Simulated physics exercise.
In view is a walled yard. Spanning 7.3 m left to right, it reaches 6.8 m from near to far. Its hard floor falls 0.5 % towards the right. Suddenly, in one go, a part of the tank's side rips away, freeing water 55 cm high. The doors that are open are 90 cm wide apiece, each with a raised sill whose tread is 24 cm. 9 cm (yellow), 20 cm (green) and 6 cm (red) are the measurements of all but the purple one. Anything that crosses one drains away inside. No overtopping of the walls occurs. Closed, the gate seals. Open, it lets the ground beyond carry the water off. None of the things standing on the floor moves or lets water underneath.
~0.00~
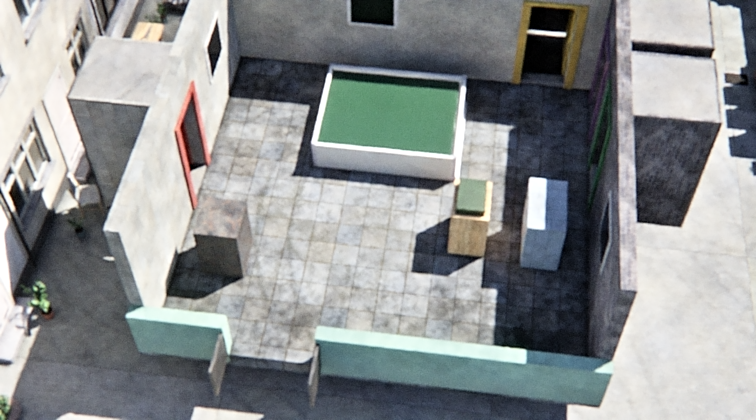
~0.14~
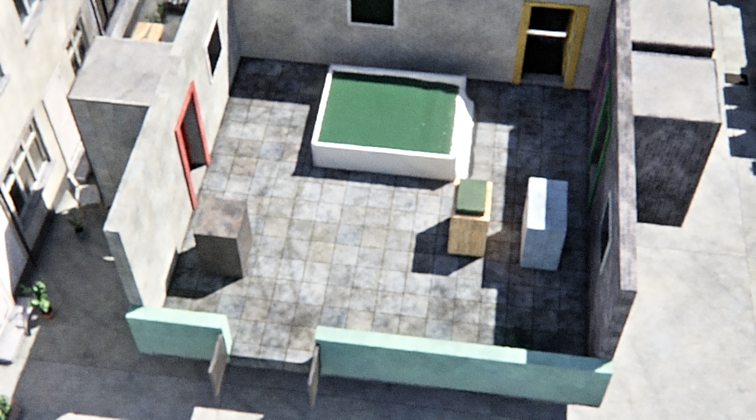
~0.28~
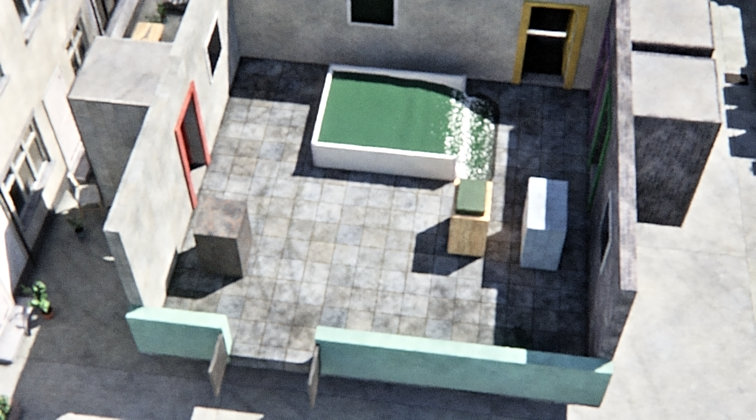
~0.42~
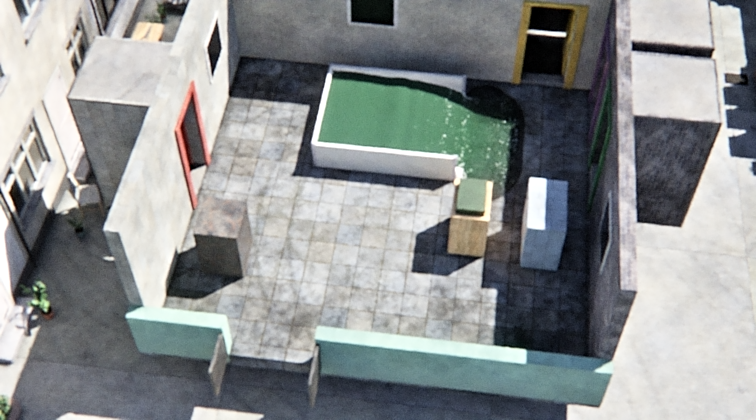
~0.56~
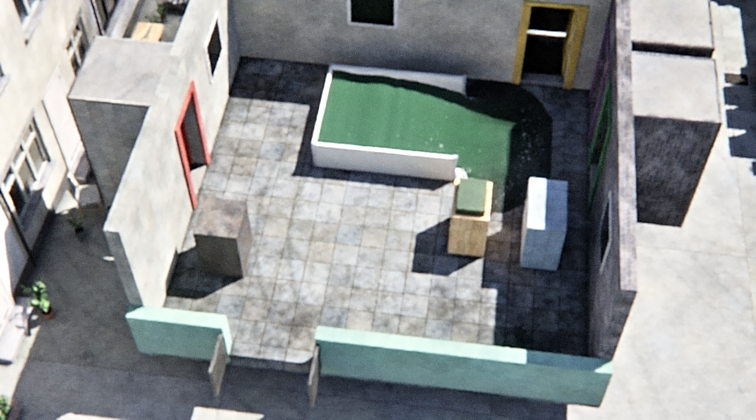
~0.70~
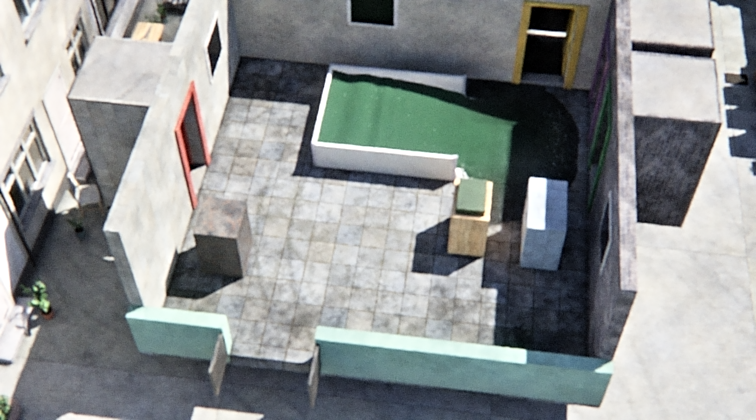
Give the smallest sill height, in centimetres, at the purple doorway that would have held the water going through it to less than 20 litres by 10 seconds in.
The smallest height is about 29 cm.
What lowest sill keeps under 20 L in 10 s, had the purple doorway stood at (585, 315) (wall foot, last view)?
7.5 cm.
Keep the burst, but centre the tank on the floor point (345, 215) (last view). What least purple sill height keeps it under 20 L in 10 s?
Then roughly 15 cm.
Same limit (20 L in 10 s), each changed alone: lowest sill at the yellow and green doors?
Some 18 cm for yellow, some 26 cm for green.
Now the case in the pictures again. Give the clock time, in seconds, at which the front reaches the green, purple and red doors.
Door green 0.8 s / door purple 0.8 s / door red 9.5 s.
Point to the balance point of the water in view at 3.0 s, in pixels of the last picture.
The water's centre is at about (488, 155).
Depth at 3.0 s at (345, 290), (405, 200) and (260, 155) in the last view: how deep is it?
Respectively 0 cm, 0 cm and 0 cm.
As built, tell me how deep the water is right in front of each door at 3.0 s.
Depths in cm - yellow: 20, green: 30, purple: 30, red: 0.
After 1.4 s water covers 20 % of the floor, deepest (34 cm) near (586, 160); 17 cm at the purple door, 35 litres in over its 6 cm sill.
After 3.0 s water covers 30 % of the floor, deepest (32 cm) near (586, 146); 30 cm at the purple door, 287 litres in over its 6 cm sill.
After 10.0 s water covers 90 % of the floor, deepest (8 cm) near (572, 382); 8 cm at the purple door, 573 litres in over its 6 cm sill.
At the purple door as built, the water arrived by 0.9 s and peaked near 33 cm at 2.2 s.
With a sill of 25.5 cm, 44 litres would have come in within the 10 s; with 34 cm, 4 litres. So under 20 litres takes about 29 cm.
